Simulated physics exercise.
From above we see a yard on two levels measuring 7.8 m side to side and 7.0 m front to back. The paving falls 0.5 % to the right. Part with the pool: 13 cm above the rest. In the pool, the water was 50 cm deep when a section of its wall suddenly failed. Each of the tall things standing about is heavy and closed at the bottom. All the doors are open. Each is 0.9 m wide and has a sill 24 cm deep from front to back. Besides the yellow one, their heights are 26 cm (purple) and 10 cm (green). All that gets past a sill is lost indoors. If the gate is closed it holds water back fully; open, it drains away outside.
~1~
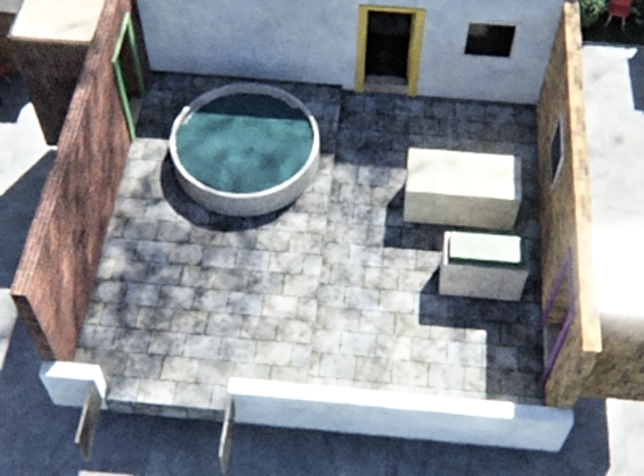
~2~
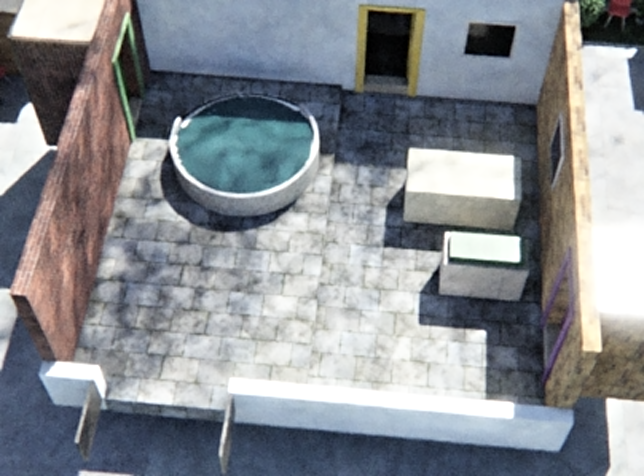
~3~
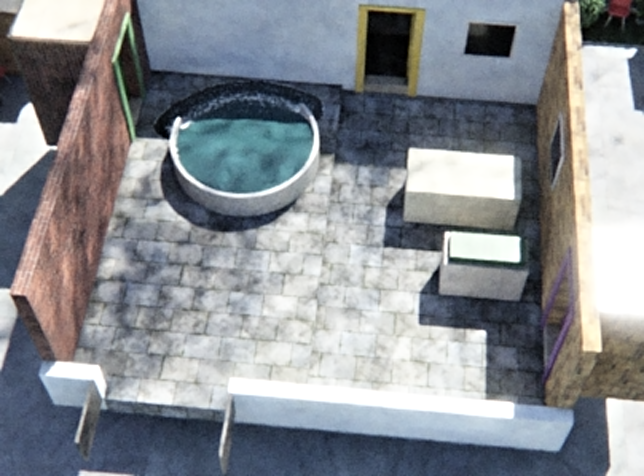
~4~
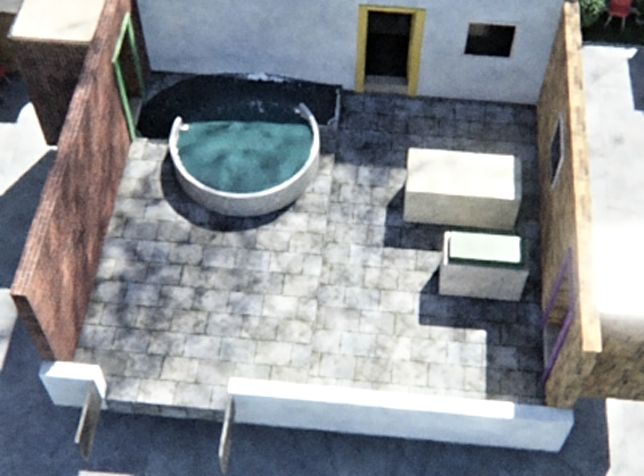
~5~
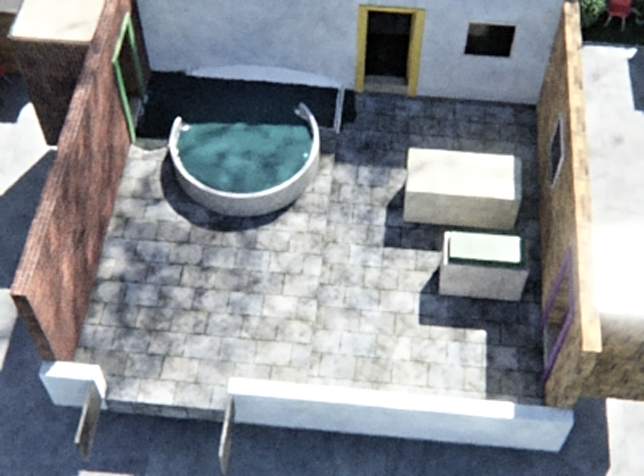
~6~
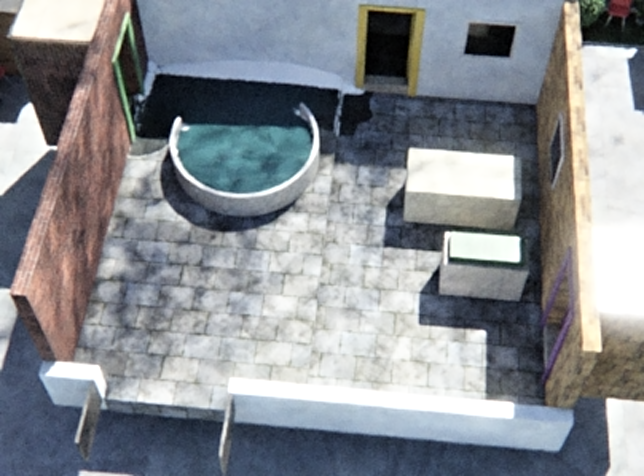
Water pours from the far side of the round pool and spreads along the white wall.
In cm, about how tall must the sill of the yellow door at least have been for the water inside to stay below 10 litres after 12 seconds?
It would have had to be close to 5 cm tall.
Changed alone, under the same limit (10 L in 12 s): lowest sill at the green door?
For green: Close to 24 cm.
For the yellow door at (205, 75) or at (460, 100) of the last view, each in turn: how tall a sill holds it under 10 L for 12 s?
You'd want roughly 32 cm there first, then roughly 9.0 cm.
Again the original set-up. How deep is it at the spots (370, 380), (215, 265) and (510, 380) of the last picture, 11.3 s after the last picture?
The three readings, in order, are 4, 2 and 3 cm.
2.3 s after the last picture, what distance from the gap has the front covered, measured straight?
The front is some 6.0 m out.
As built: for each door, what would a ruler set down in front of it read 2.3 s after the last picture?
In cm: Purple 0, yellow 8, green 23.
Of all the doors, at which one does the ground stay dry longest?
The purple door.
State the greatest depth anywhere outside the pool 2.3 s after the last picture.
It gets to close to 30 centimetres there.
Then, 0.7 s after the last picture water covers 10 % of the floor, deepest (41 cm) near (159, 76); 8 cm at the yellow door, 0 litres in over its 22 cm sill.
Then, 2.3 s after the last picture water covers 35 % of the floor, deepest (30 cm) near (150, 75); 8 cm at the yellow door, 0 litres in over its 22 cm sill.
Then, 11.3 s after the last picture water covers 90 % of the floor, deepest (11 cm) near (535, 130); 3 cm at the yellow door, 0 litres in over its 22 cm sill.
At the yellow door as built, the water peaked near 8 cm, 0.9 s after the last picture.
With a sill of 4.5 cm, 13 litres would have come in within the 12 s; with 6 cm, 5 litres. So under 10 litres takes about 5 cm.
